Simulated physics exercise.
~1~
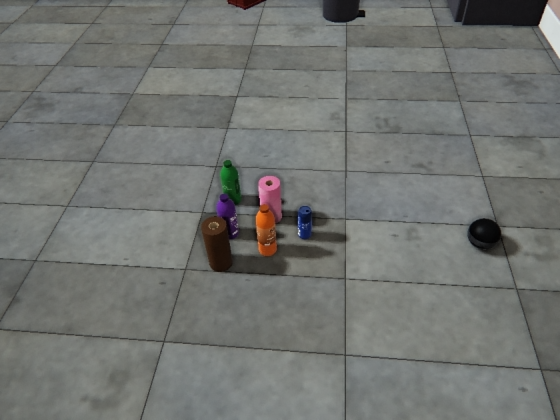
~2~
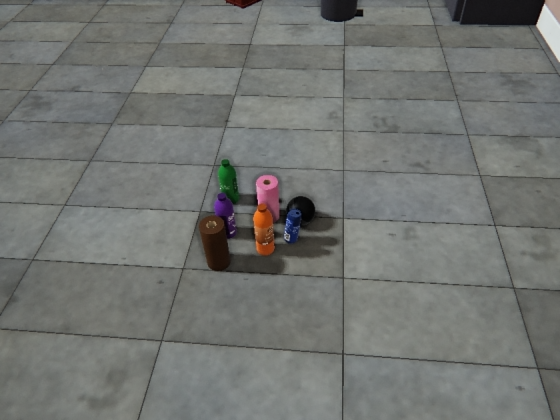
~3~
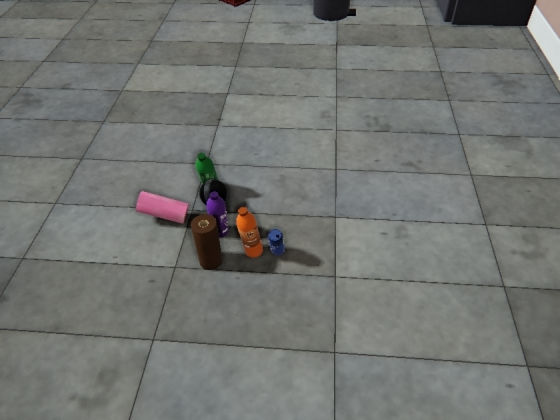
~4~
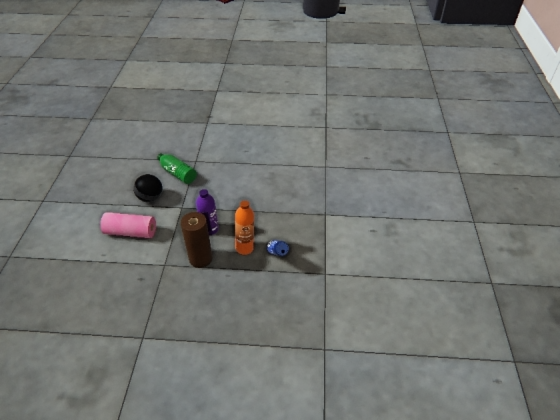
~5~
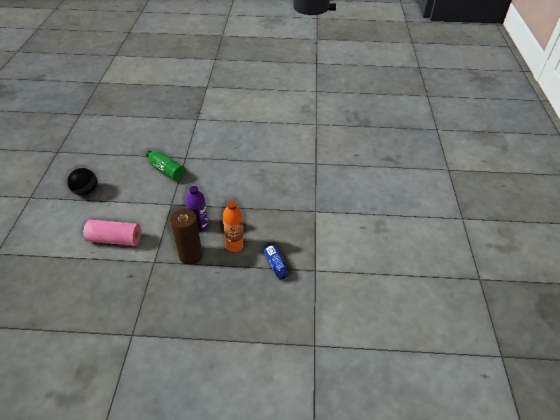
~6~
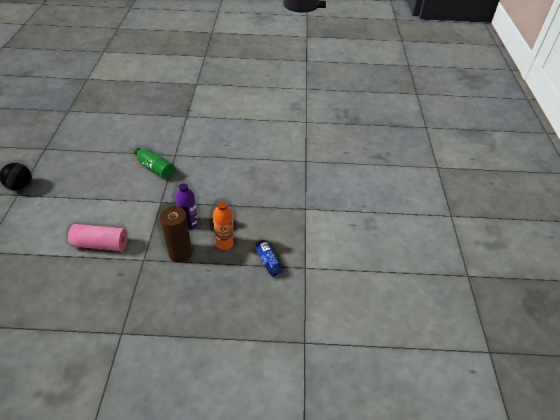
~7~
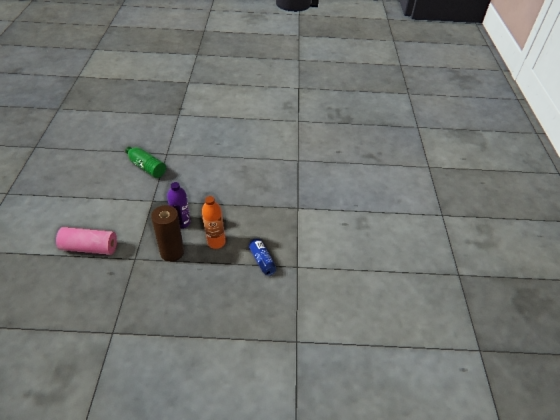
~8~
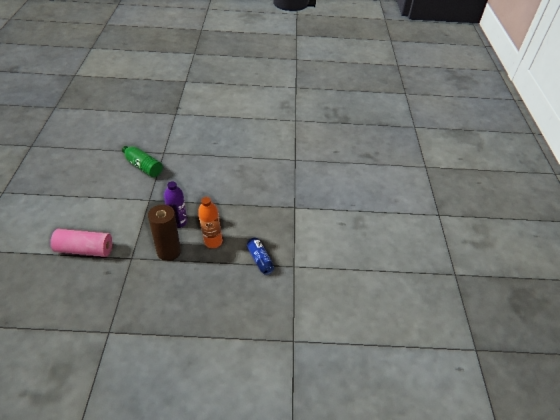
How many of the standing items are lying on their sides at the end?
Three of them are lying on their sides, the blue can, the pink roll and the green bottle.
On a grey tiled floor, a black ball rolls left and topples three standing items.
